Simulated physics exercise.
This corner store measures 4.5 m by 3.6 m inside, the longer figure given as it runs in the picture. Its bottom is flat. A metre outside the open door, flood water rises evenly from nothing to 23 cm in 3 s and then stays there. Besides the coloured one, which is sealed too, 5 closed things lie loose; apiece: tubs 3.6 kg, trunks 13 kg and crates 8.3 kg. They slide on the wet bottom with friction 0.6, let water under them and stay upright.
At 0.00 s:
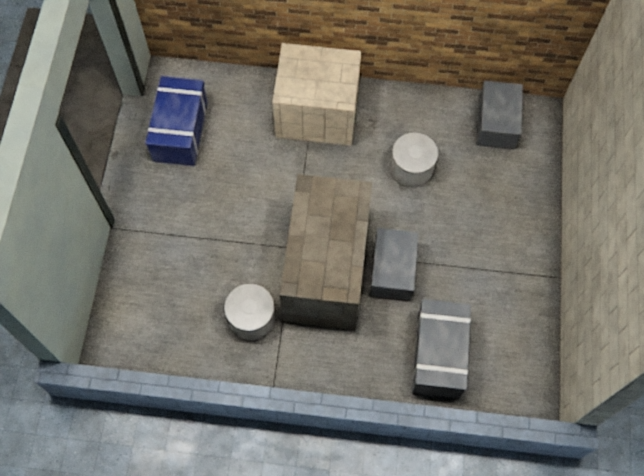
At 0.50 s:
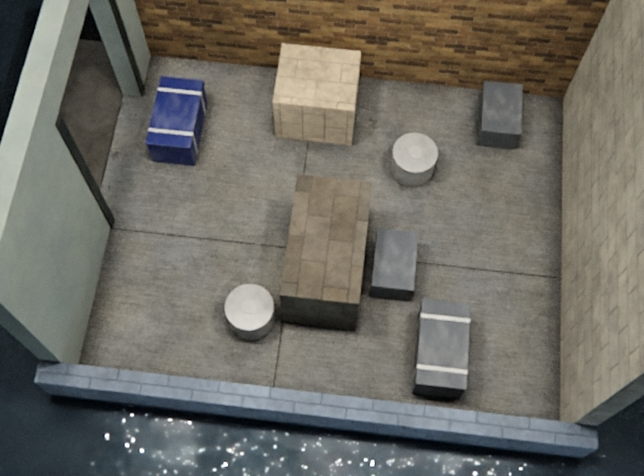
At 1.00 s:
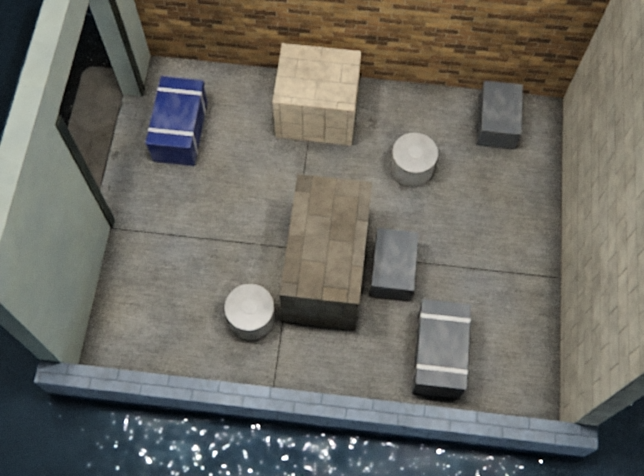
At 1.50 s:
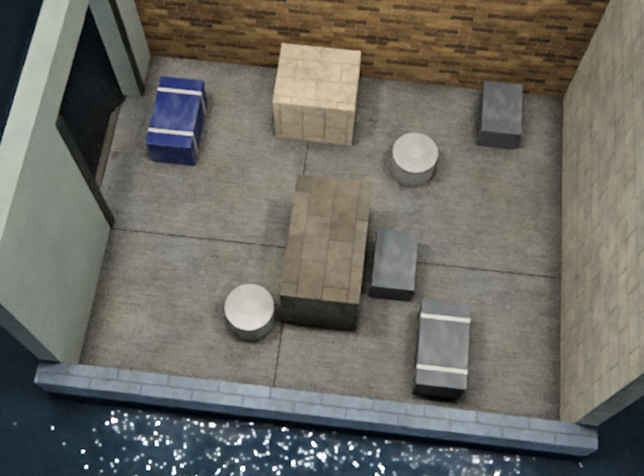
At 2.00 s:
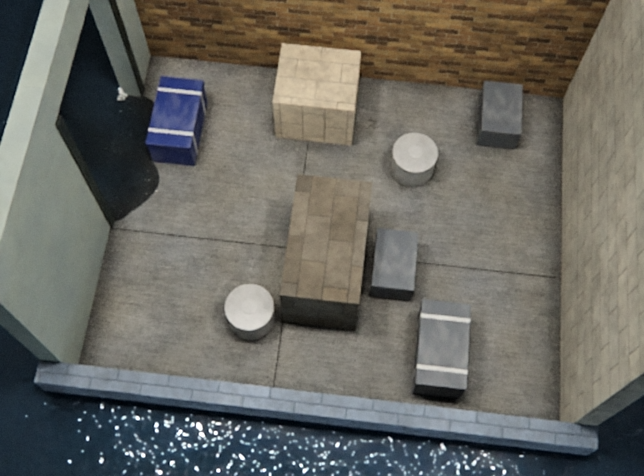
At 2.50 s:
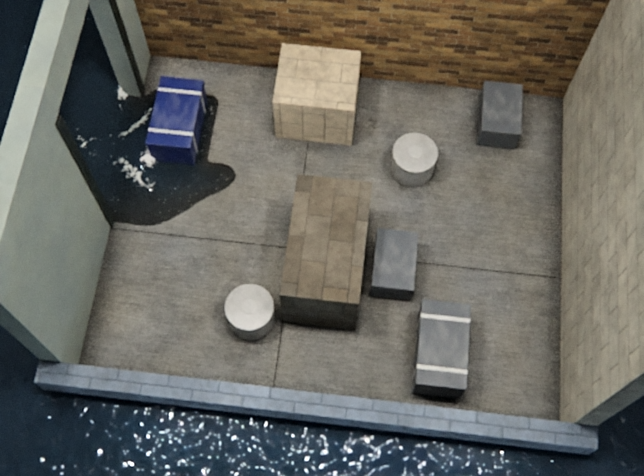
At first the walled room, seen from above, is dry, with a blue trunk, boxes and round stools standing on its floor. Dark, glinting water covers the ground outside, then enters through the opening at left and spreads around the blue trunk, while nothing on the floor shifts.
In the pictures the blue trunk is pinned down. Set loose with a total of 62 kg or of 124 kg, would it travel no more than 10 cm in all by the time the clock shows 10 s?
I expect that only the larger load is enough.
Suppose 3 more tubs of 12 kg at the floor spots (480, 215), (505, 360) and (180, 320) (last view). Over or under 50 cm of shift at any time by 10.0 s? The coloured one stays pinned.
In that order: Under, less, more.
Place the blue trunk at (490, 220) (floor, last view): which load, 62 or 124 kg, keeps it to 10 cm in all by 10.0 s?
The smaller is enough.
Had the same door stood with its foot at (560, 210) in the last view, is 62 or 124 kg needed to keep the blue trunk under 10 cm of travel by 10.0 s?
In that case the lower weight is enough.
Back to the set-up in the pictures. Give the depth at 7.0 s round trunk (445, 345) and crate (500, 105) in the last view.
Roughly 3 and 4 cm.
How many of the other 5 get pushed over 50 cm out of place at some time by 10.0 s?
That makes 4.
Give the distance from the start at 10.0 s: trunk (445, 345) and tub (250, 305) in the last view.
In that order: 120 cm, 200 cm.
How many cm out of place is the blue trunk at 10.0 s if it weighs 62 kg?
Roughly 80 cm.
After 3.5 s the blue trunk would be 3 cm from its start with 62 kg and 0 cm from its start with 124 kg; 9 cm of water round it then.
After 4.5 s the blue trunk would be 30 cm from its start with 62 kg and 0 cm from its start with 124 kg; 8 cm of water round it then.
After 7.0 s the blue trunk would be 40 cm from its start with 62 kg and 0 cm from its start with 124 kg; 10 cm of water round it then.
After 10.0 s the blue trunk would be 71 cm from its start with 62 kg and 0 cm from its start with 124 kg; 12 cm of water round it then.
